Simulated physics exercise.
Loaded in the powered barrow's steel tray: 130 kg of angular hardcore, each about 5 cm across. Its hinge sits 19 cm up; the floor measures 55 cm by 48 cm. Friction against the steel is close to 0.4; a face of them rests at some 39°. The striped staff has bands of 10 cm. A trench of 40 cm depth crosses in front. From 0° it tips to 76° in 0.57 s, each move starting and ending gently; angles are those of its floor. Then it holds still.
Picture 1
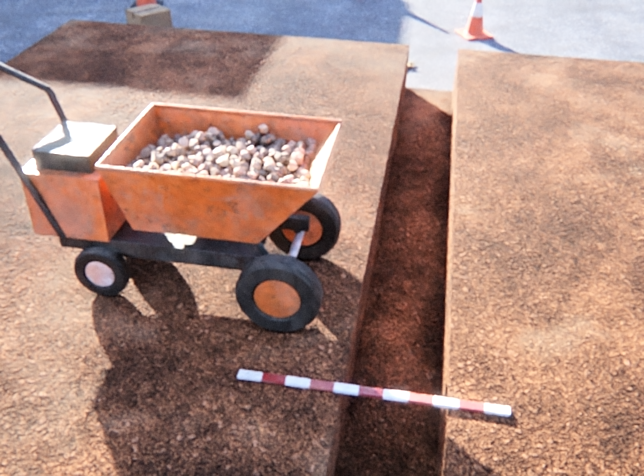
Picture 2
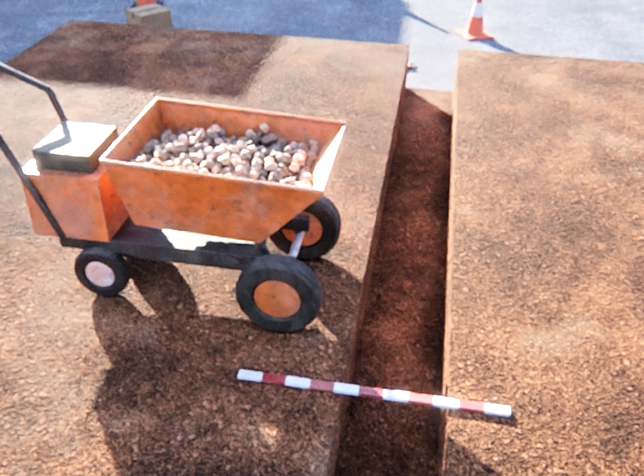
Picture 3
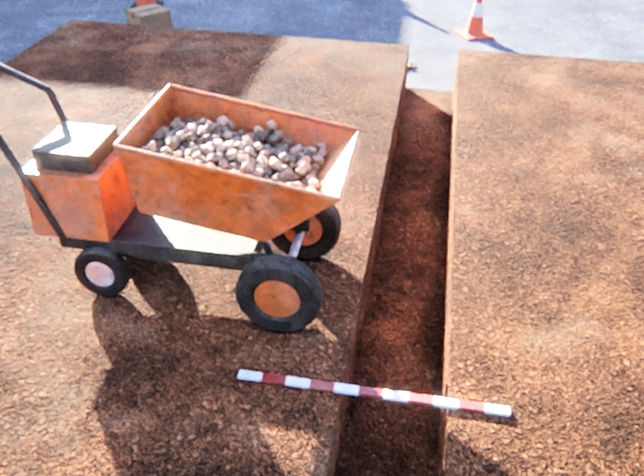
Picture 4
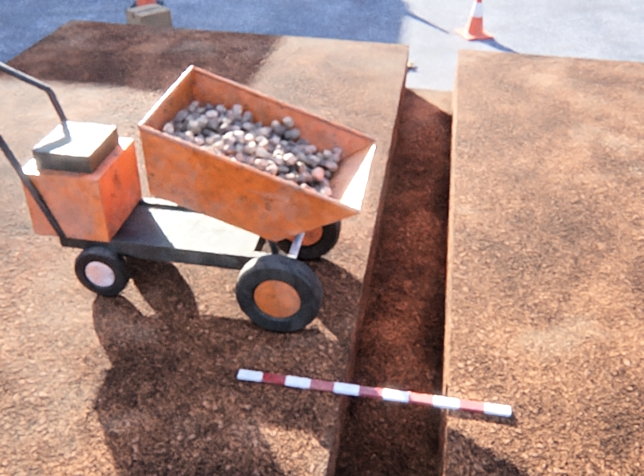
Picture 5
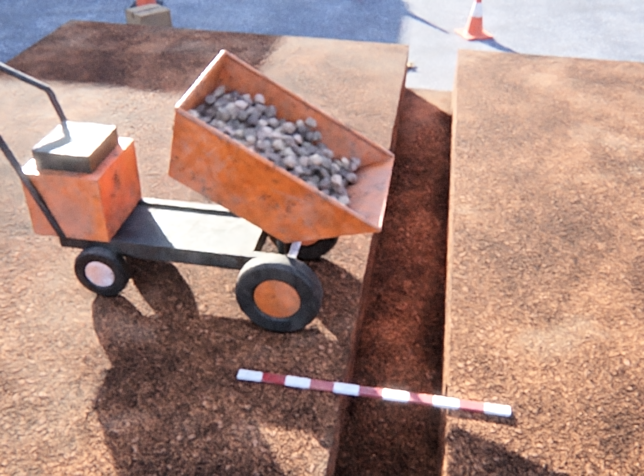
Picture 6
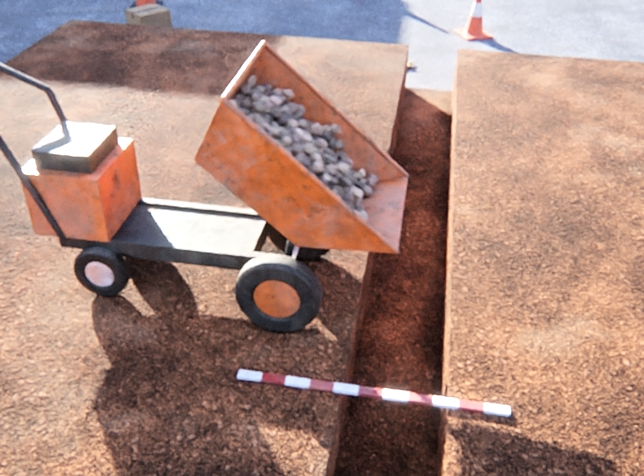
On brown, gritty ground beside a narrow trench, an orange tray loaded with rounded stones slowly tilted up on its wheeled barrow, its right end lowering toward the trench while the left end rose.
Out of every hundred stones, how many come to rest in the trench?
Roughly 33 per cent ends in the trench.
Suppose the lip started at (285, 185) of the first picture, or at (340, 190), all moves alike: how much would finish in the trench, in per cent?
About 60 and 20 per cent.
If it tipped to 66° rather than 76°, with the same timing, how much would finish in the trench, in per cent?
Then about 30 per cent.
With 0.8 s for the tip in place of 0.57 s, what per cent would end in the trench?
In that case some 55 per cent.
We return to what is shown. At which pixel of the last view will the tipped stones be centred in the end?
Near (489, 310).
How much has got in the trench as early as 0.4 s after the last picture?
About 10 per cent by then.
Then, 0.1 s after the last picture the floor is at 65°, 100 % in the tray; the foremost stones are at (398, 254).
Then, 0.4 s after the last picture the floor is at 76°, 65 % in the tray, 9 % in the trench, 26 % past the trench; the foremost stones are at (498, 322).
Then, 0.7 s after the last picture the floor is at 76°, 5 % in the tray, 26 % in the trench, 68 % past the trench; the foremost stones are past the picture's edge.
Then, 2.7 s after the last picture the floor is at 76°, 0 % in the tray, 33 % in the trench, 67 % past the trench; the foremost stones are past the picture's edge.
